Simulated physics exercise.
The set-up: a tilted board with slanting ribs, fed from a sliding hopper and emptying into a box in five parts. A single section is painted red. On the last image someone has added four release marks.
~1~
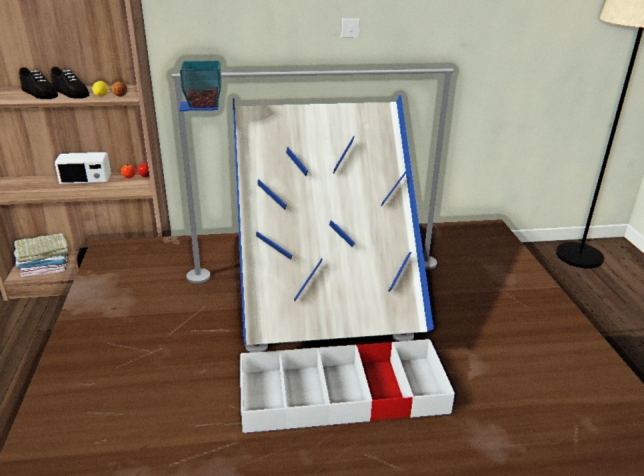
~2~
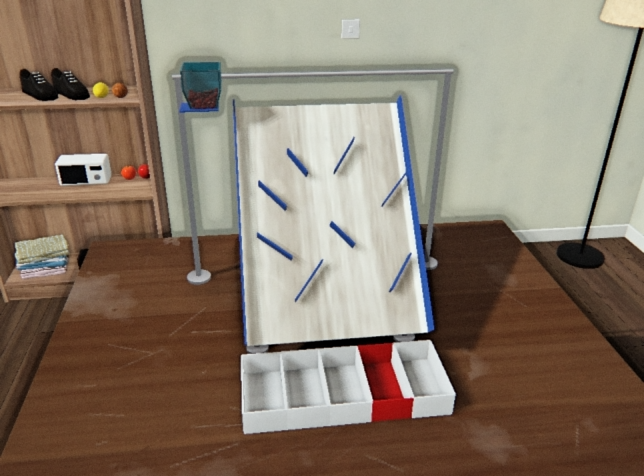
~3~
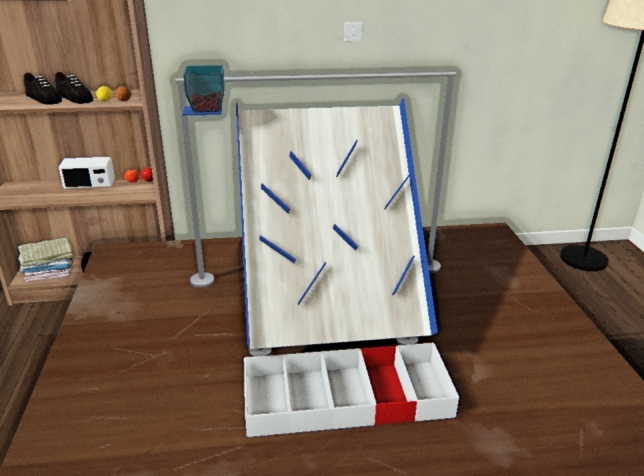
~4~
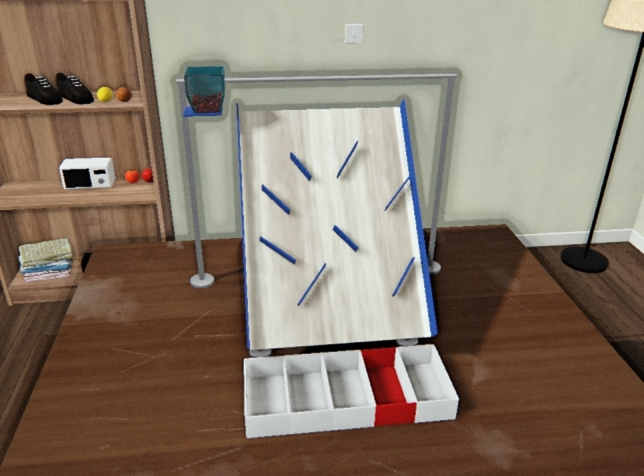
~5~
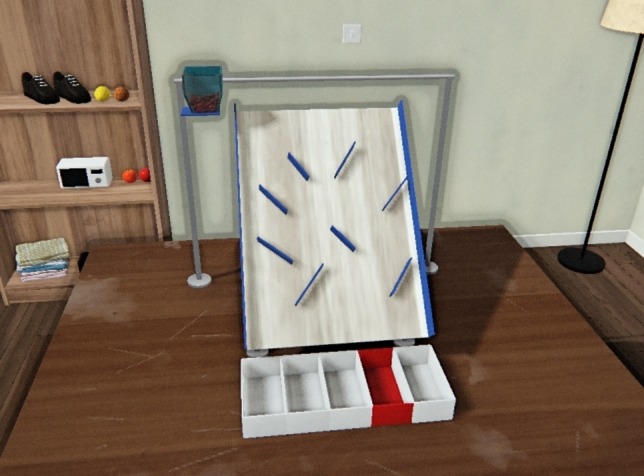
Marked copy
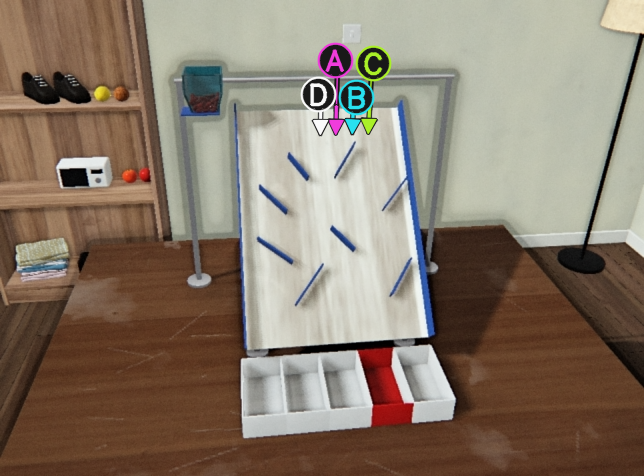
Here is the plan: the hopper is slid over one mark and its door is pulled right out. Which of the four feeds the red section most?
C works best here.
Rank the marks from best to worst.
Best to worst: C, B, D, A.
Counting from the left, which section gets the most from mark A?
The first.
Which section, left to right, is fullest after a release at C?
The fourth.
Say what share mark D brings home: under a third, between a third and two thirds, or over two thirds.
Under a third.
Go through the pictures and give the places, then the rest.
The first frame shows hopper at (202, 98), kidney beans, door shut.
The second frame shows ribs (288, 148) to (308, 172), (335, 169) to (354, 137), (259, 180) to (286, 206).
The third frame shows ribs (387, 205) to (410, 174), (260, 236) to (295, 260), (334, 224) to (358, 247).
The fourth frame shows ribs (299, 303) to (326, 263), (395, 294) to (415, 257).
The fifth frame shows red section at (392, 413), number 4 of 5 from the left.
On the marked copy, mark A meets the board at (335, 129); mark B meets the board at (352, 128); mark C meets the board at (368, 128); mark D meets the board at (320, 129).
Choosing A, a small part in the red section, most in other sections.
Choosing B, about a third in the red section, about two thirds in other sections.
Choosing C, most in the red section, a small part in other sections, a small part outside the box.
Choosing D, about a quarter in the red section, most in other sections.
